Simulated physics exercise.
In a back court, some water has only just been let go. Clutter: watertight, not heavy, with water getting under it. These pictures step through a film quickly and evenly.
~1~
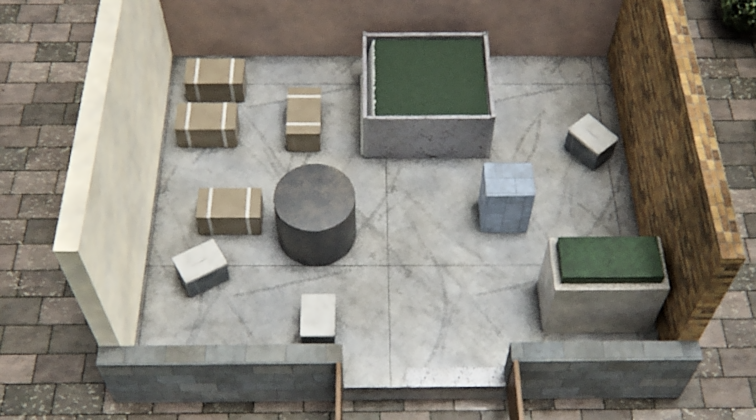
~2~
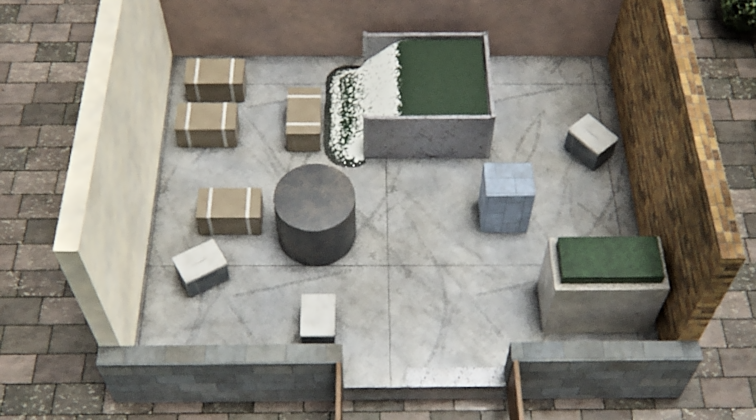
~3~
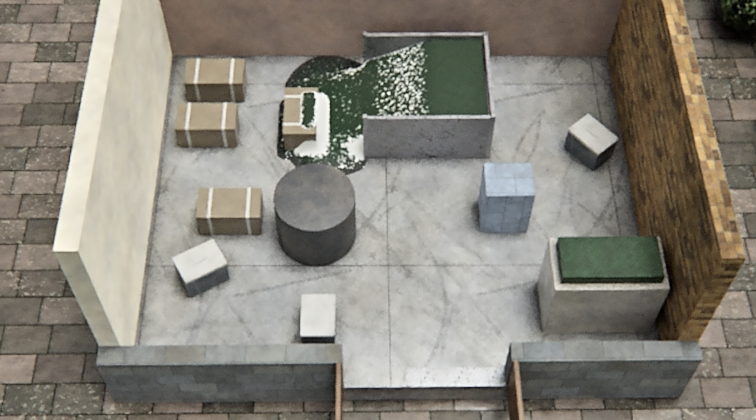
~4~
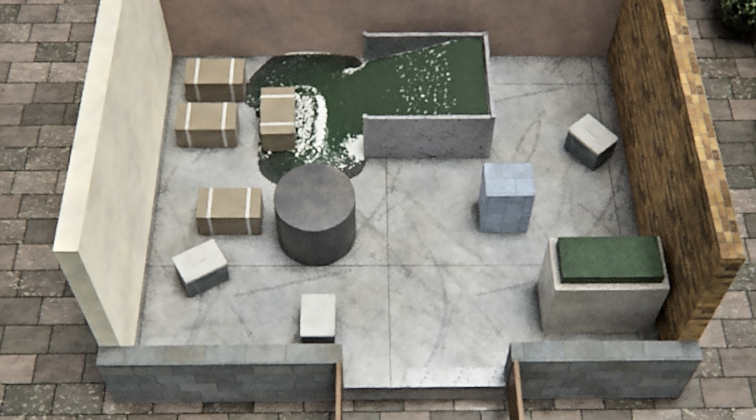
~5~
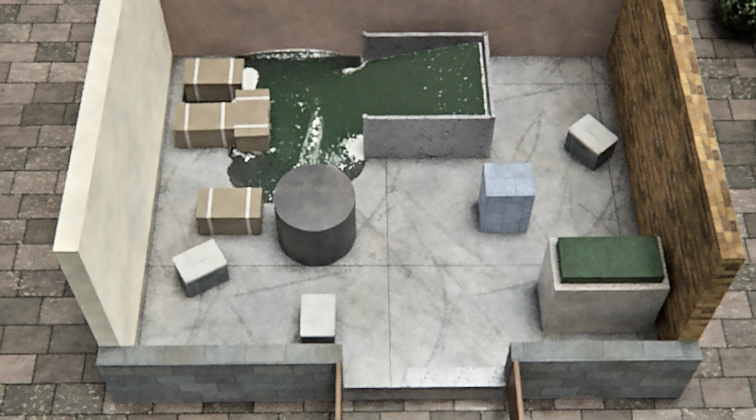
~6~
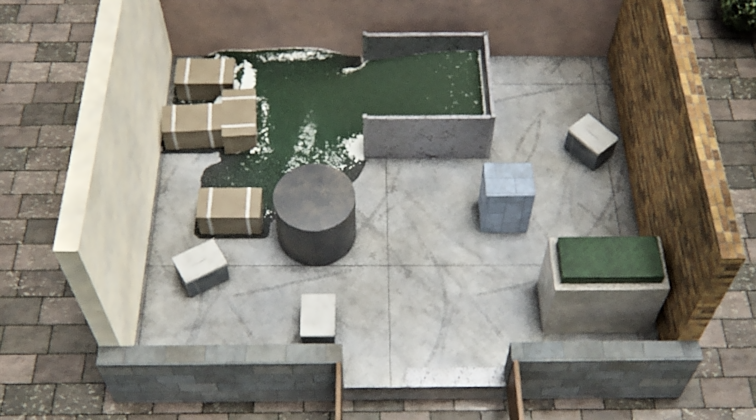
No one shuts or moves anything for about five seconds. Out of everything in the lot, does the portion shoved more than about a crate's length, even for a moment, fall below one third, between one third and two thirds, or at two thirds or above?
It hits two thirds.
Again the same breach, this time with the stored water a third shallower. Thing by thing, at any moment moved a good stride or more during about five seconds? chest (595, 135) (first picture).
My take on it: Didn't get there.
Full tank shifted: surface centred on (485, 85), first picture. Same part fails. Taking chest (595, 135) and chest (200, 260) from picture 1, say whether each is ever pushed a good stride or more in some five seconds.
Fell short, travelled that far.
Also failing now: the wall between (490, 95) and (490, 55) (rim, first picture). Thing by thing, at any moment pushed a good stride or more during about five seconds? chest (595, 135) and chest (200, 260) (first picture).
Lab note - in sequence: Made it that far; never that far.
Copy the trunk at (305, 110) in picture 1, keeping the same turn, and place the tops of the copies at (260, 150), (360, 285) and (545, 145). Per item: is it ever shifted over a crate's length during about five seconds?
Copy one: Slides well clear; copy two: Slides well clear; copy three: Barely shifts.
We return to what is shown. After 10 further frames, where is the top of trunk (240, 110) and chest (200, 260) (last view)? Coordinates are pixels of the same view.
Roughly at (233, 137) and (207, 290).
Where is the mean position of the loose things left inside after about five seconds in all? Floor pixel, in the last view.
I'd say somewhere close to (391, 284).
A moment on, 1 of 7 are well off their spots; 1 afloat.
Next, 2 of 7 are well off their spots; 3 afloat.
Later, 5 of 7 are well off their spots; 5 afloat.
In the end, 6 of 7 are well off their spots, and 6 have been at some point; 3 afloat.
